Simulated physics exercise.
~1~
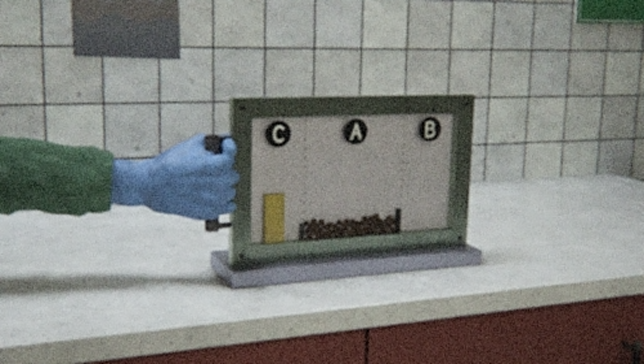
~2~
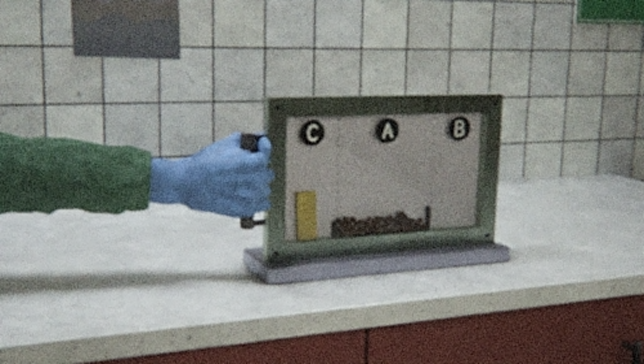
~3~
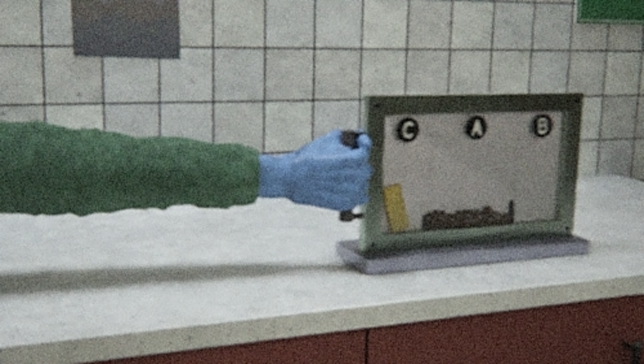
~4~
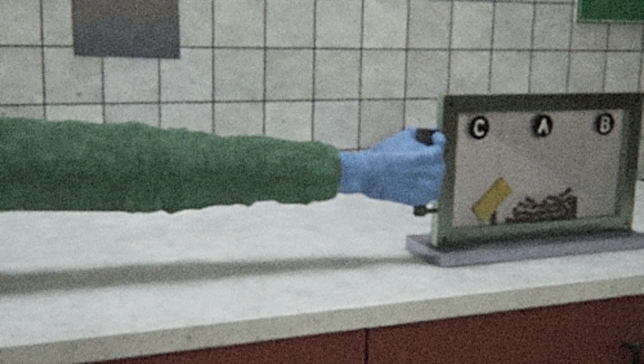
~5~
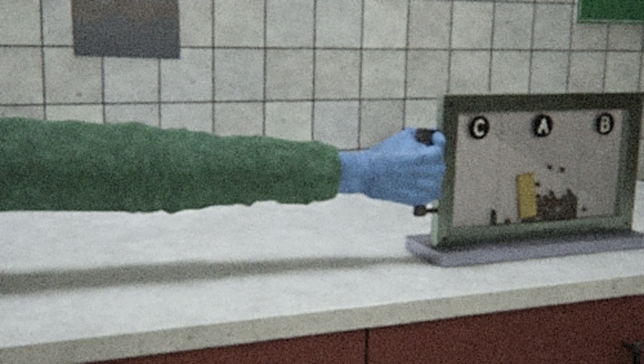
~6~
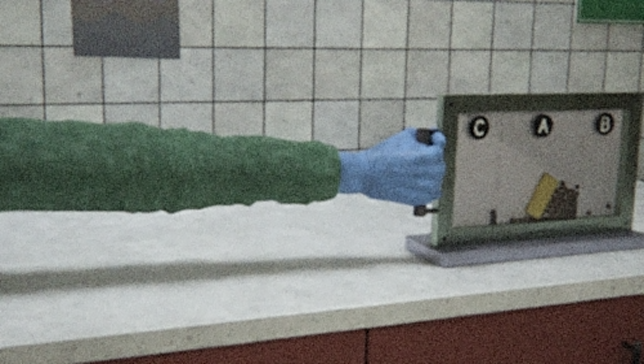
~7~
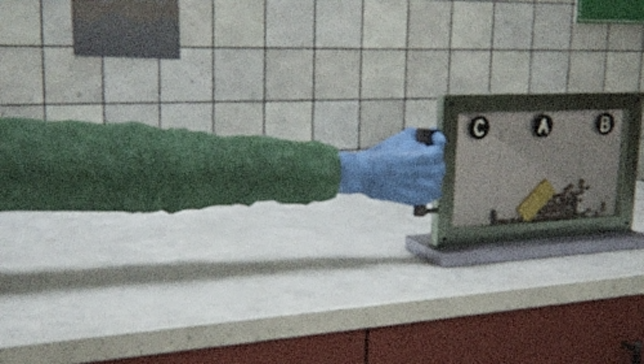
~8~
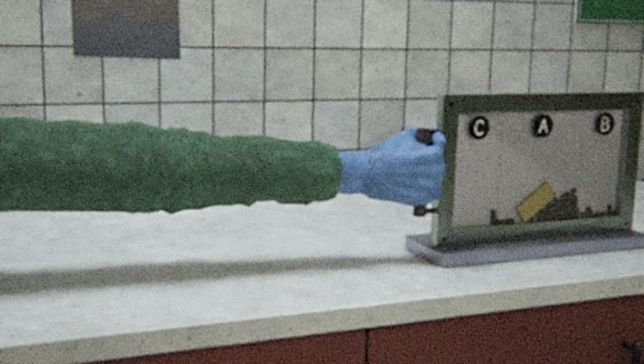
A gloved hand slides the sample box right and stops, leaving its yellow block tilted against heaped beads.
